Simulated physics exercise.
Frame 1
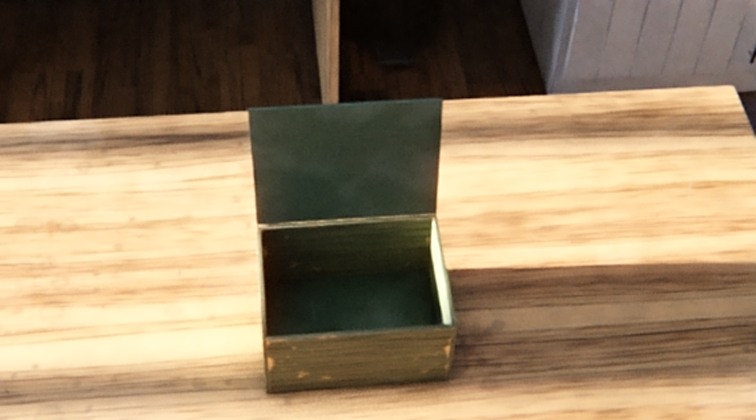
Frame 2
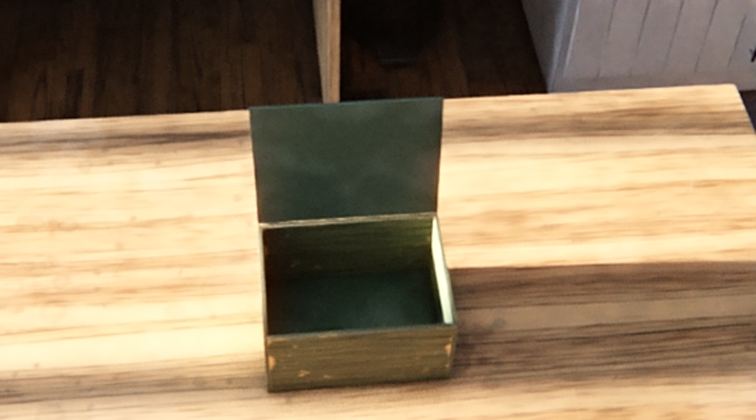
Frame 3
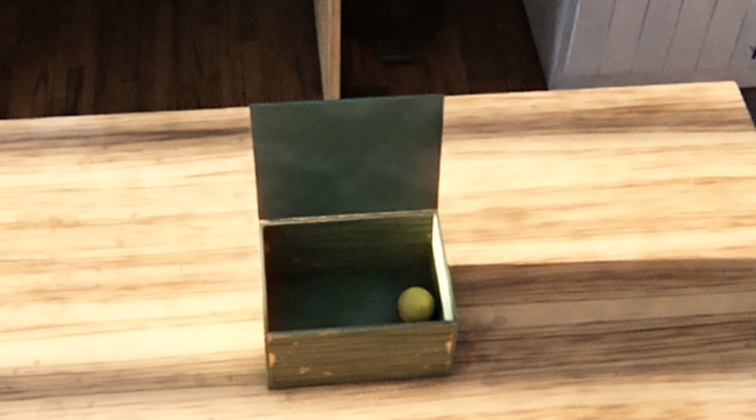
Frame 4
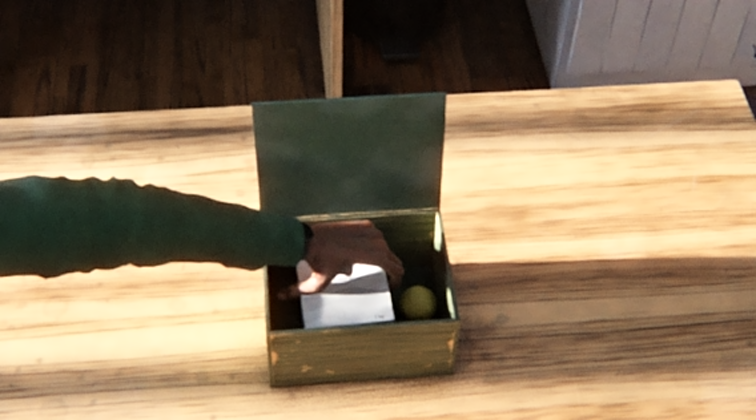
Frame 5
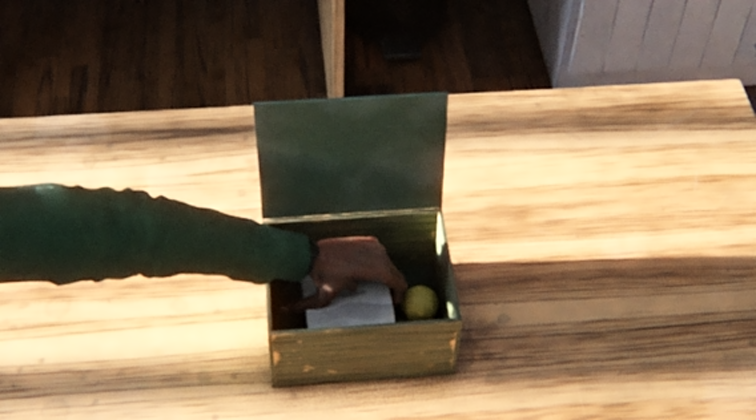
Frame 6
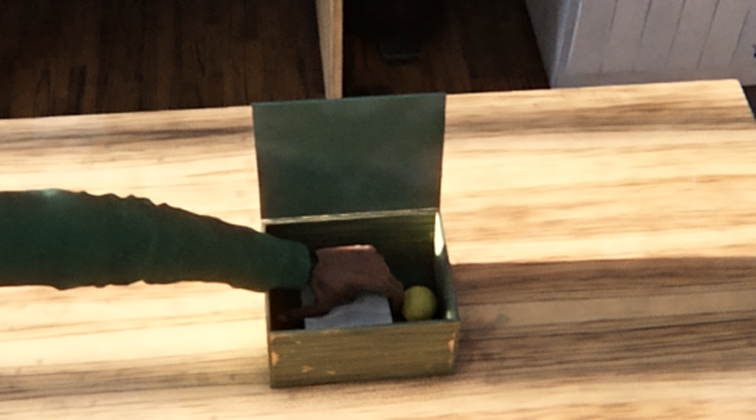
On a wooden tabletop, a small green box stood open and empty, then a yellow lemon appeared inside, and a green-sleeved arm reached in from the left and lowered a white packet beside it.
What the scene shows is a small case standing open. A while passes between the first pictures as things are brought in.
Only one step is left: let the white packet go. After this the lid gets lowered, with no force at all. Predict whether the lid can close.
Comes fully down.
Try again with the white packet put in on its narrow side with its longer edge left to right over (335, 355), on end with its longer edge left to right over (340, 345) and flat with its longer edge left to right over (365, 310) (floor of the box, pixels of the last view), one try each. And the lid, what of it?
On try one it fits down fine; on try two it won't go down; on try three it fits down fine.
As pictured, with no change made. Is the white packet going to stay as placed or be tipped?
It stays as it was set.
Then, 1.30 s past the last view, lid 78° above the rim.
Then, 1.70 s past the last view, lid 51° above the rim.
Then, 2.10 s past the last view, lid 14° above the rim.
Finally, lid shut; both still in place. Final places as the last picture's camera would see them, white packet near (345, 314).
